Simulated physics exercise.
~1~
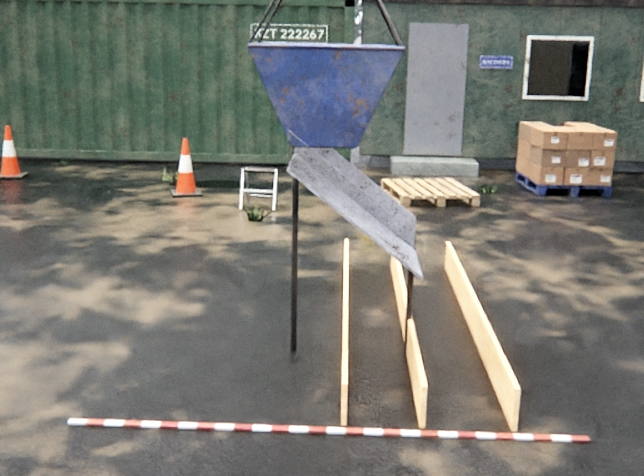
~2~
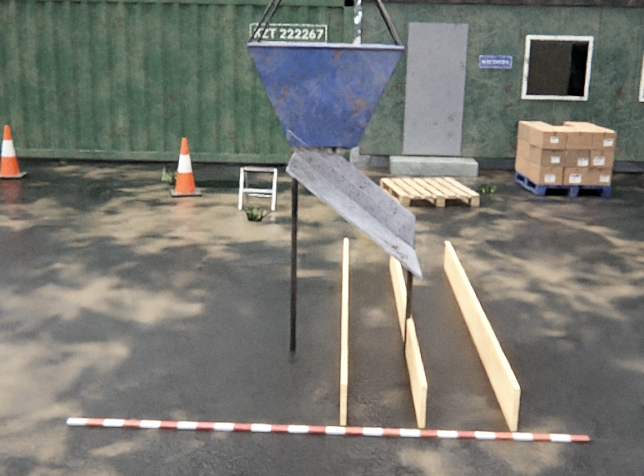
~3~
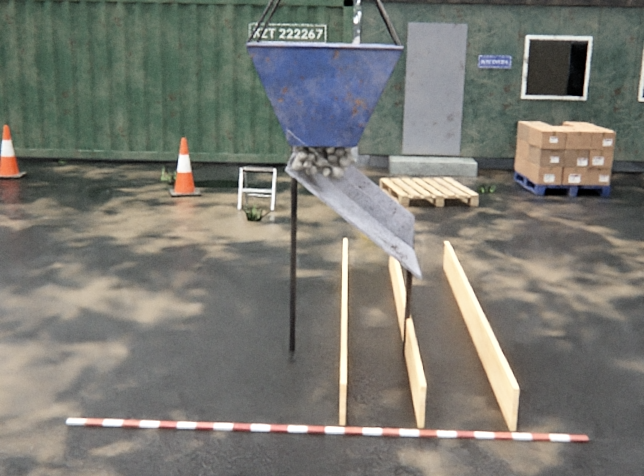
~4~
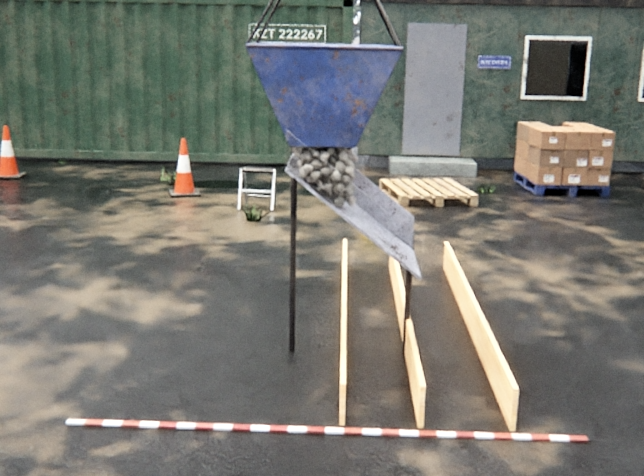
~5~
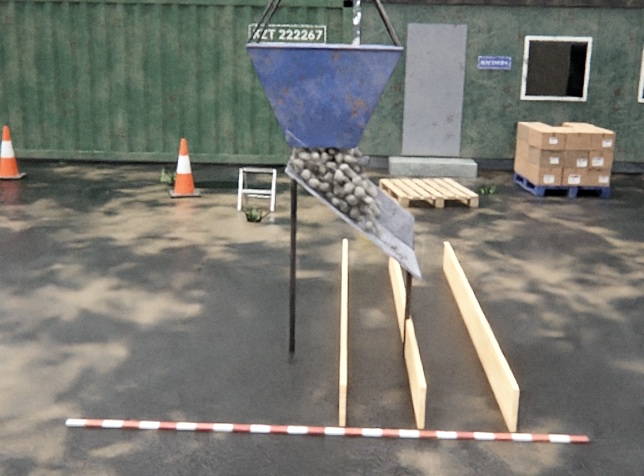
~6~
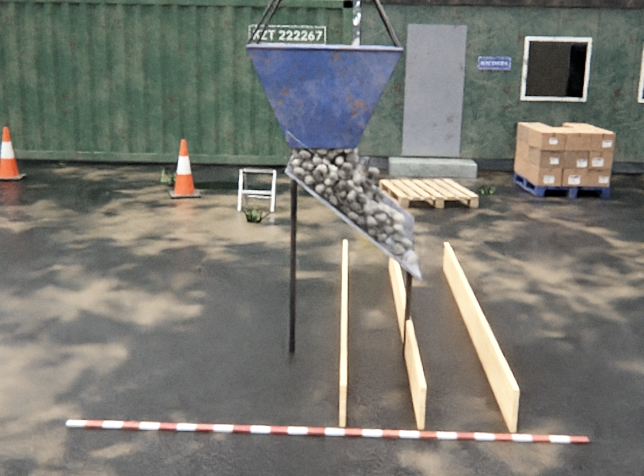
Round grey stones drop from a blue hopper and slide rightward down a sloping metal chute.
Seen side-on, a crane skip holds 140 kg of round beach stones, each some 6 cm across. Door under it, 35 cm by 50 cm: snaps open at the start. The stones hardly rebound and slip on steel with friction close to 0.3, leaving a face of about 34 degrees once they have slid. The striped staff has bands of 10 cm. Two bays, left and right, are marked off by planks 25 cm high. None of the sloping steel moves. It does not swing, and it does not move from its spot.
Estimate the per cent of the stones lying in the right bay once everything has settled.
I would say 69 per cent ends up in the right bay.
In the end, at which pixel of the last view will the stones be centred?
I'd say close to pixel (477, 381).
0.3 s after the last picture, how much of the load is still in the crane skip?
Roughly 0 per cent still sits inside.
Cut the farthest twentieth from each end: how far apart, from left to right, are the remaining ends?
Horizontal spread approx 120 cm.
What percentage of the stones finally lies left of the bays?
Share: Near 0 in a hundred.
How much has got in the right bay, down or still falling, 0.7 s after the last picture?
Something like 65 percent.
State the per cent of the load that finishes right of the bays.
Share of load: Near 30 %.
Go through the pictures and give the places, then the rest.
The outlet is at (324, 138); nothing has dropped yet, in the first frame.
The outlet is at (323, 137); 6 % is out, in the second frame.
The outlet is at (323, 137); 19 % is out, the lowest stones still above the boards at (324, 169), 132 cm up, in the third frame.
The outlet is at (322, 138); 35 % is out, the lowest stones still above the boards at (344, 197), 116 cm up, in the fourth frame.
The outlet is at (323, 138); 51 % is out, the lowest stones still above the boards at (372, 219), 103 cm up, in the fifth frame.
The outlet is at (322, 139); 65 % is out, the lowest stones still above the boards at (404, 246), 87 cm up, in the sixth frame.
Then, 0.3 s after the last picture, 1 % in the crane skip, 67 % on the steel, 2 % falling or lying left of the bays, 1 % falling or lying in the left bay, 29 % falling or lying in the right bay, 1 % falling or lying right of the bays; the stones farthest right are at (498, 335).
Then, 0.7 s after the last picture, 0 % in the crane skip, 17 % on the steel, 1 % falling or lying in the left bay, 64 % falling or lying in the right bay, 18 % falling or lying right of the bays; the stones farthest right are at (602, 374).
Then, 1.3 s after the last picture, 0 % in the crane skip, 69 % falling or lying in the right bay, 31 % falling or lying right of the bays.
Then, 2.2 s after the last picture, 0 % in the crane skip, 69 % falling or lying in the right bay, 31 % falling or lying right of the bays.
Then, 4.1 s after the last picture, 0 % in the crane skip, 69 % in the right bay, 31 % right of the bays.
